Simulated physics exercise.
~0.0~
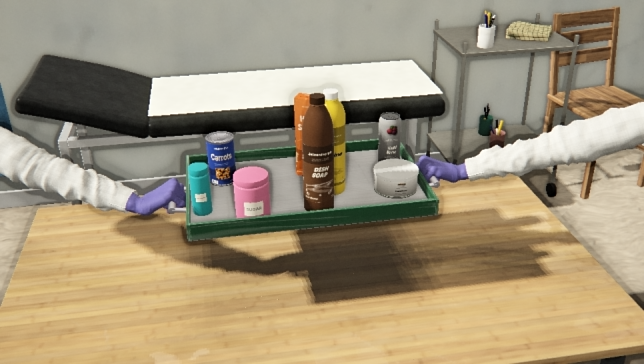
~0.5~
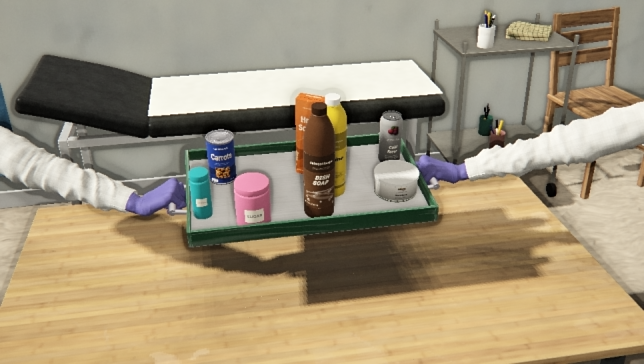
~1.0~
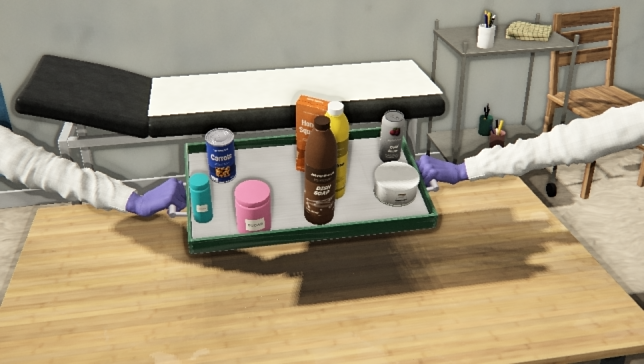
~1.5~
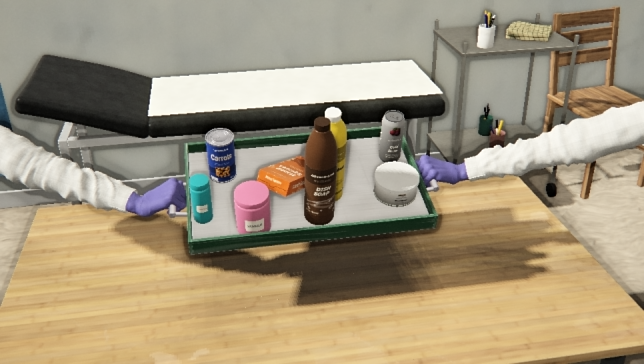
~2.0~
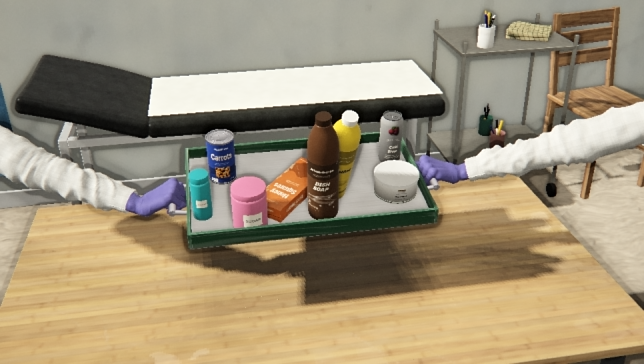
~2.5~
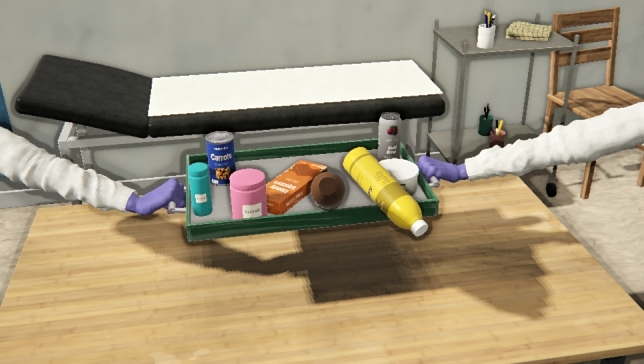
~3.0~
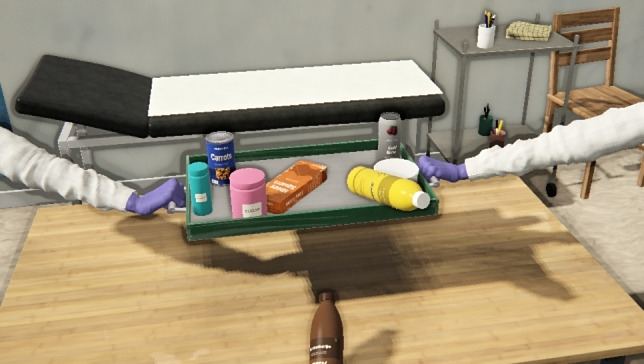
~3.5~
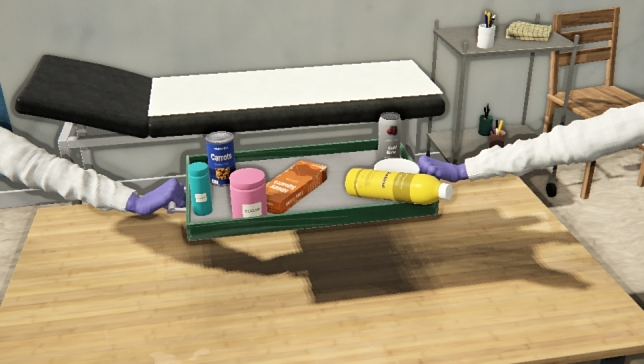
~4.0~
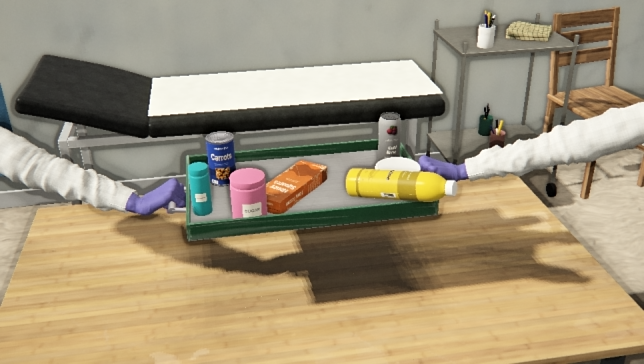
Above a wooden table, gloved hands tilt a tray, toppling two items as a brown bottle falls off.
